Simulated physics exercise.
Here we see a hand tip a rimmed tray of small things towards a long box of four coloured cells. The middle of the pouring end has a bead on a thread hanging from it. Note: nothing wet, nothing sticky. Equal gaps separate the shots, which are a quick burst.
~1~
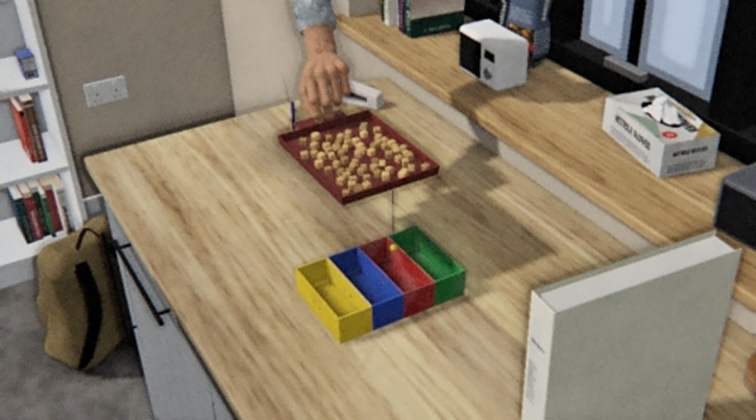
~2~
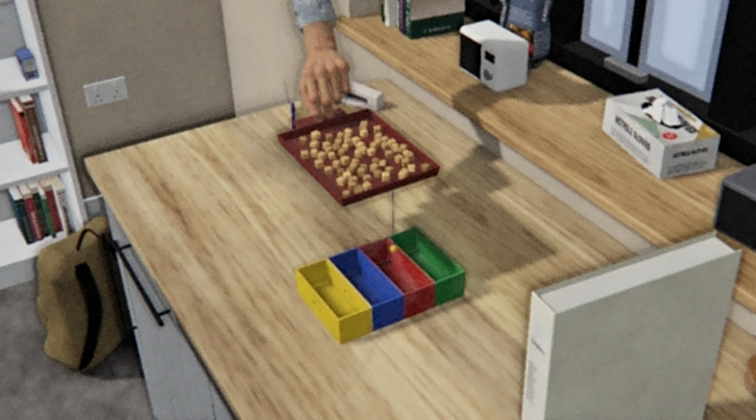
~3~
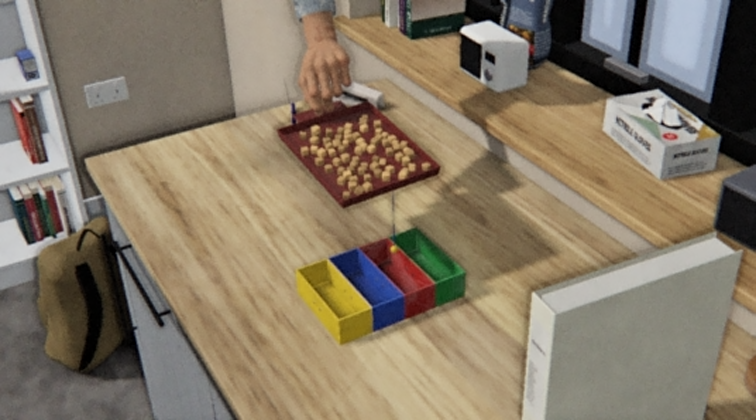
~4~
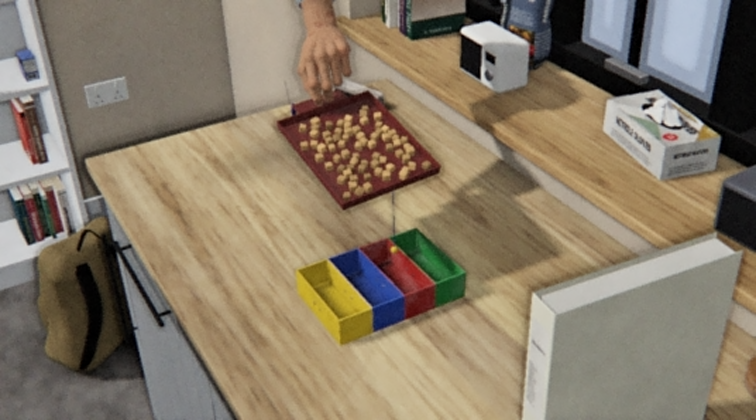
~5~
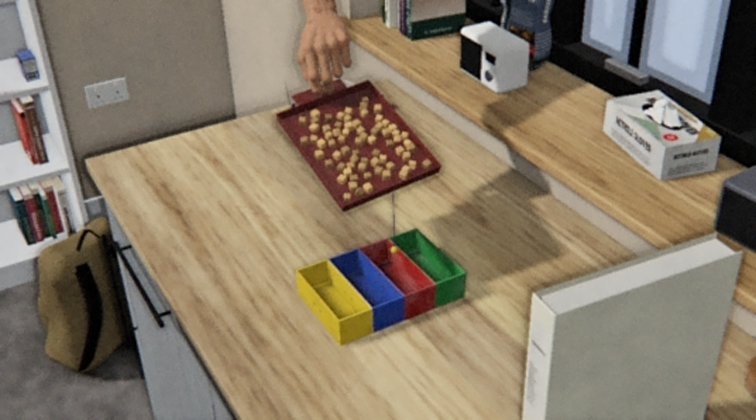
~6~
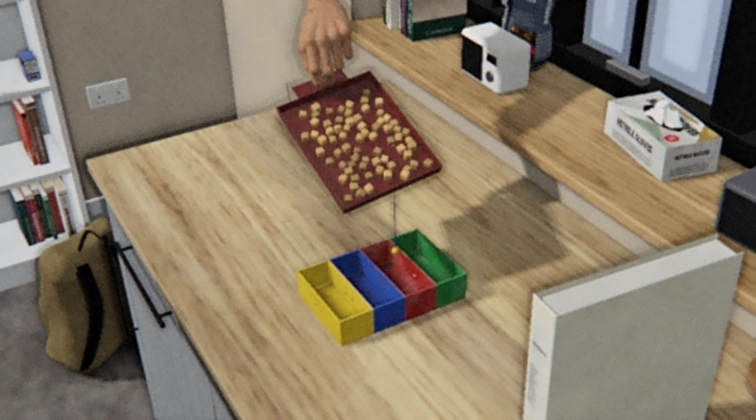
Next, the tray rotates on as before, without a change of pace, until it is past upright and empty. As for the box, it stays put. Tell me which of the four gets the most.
The blue cell gets the most.
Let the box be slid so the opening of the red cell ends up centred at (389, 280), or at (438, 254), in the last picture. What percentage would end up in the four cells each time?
Close to 90 per cent, followed by close to 50 per cent.
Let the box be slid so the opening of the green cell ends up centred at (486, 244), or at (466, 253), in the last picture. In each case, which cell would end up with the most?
The first placing favours the yellow cell, while the second favours that yellow cell.
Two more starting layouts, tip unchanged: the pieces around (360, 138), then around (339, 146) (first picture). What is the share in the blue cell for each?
Try 1: 40 %; try 2: 40 %.
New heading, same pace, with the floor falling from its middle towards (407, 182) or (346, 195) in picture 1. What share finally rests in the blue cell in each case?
About 0 %, then 40 %.
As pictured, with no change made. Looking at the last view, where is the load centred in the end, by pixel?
Centre at rest, last view: Approx. (380, 307).
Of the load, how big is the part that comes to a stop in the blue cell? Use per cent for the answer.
I'd put that share at some 40 per cent.
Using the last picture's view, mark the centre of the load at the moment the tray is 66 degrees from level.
Look around (370, 175) in the last picture.
Shortly afterwards, tray tipped steeply; the whole lot on the tray.
Next, tray tipped past a quarter turn; all but a few on the tray; only a few in the blue cell; only a few in the red cell; only a few falling or outside the box.
Some moments later, tray tipped past a quarter turn; near a third in the blue cell; near a quarter in the yellow cell; near a quarter in the red cell; a little in the green cell; a little falling or outside the box.
In the end, tray tipped past a quarter turn; near a third in the blue cell; near a quarter in the yellow cell; near a quarter in the red cell; a little in the green cell; a little outside the box.
